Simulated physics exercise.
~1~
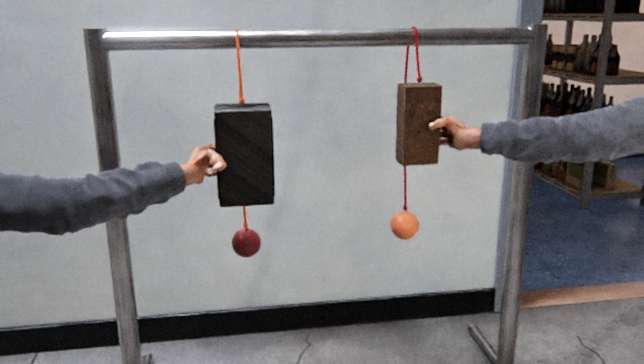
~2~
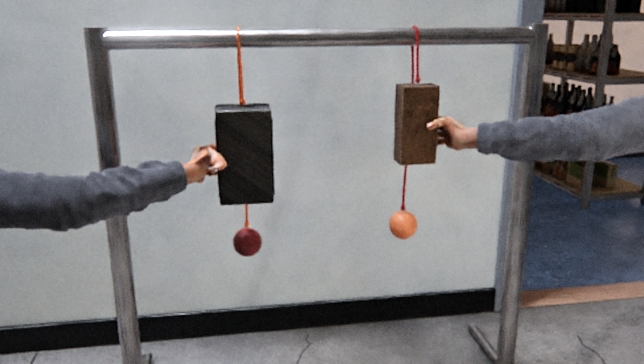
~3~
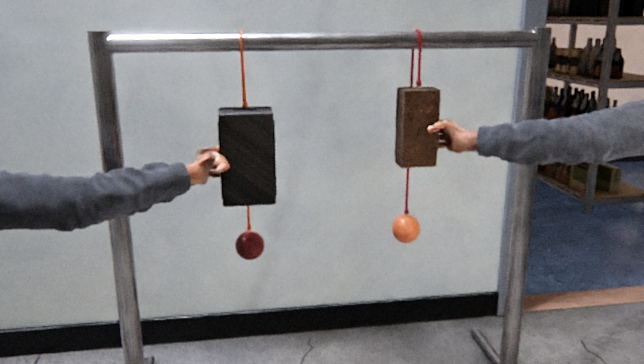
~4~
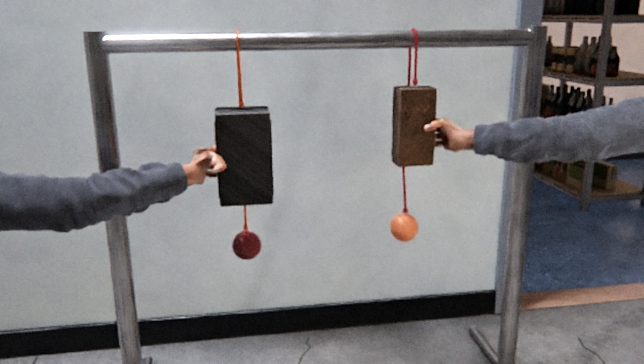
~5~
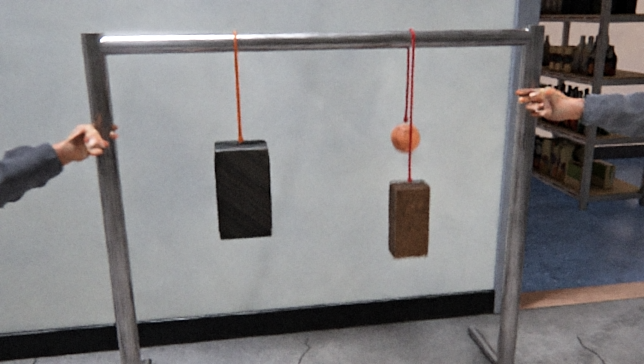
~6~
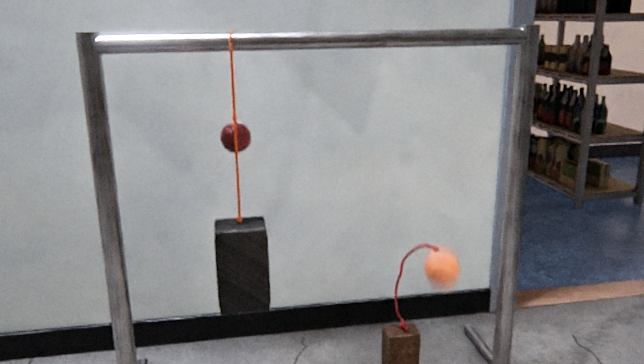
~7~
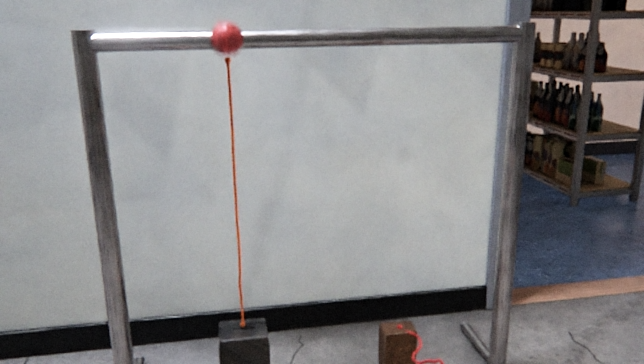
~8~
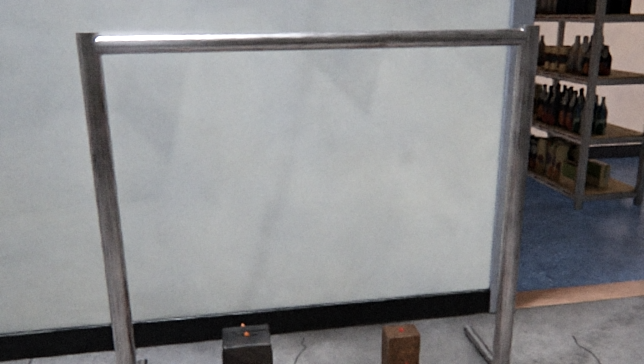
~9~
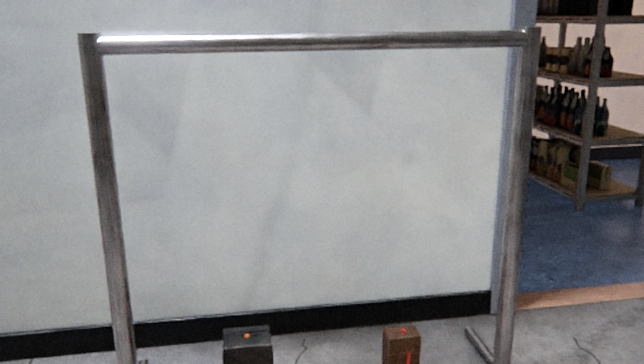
Two hands release a black block and a brown brick, and both drop to the floor.
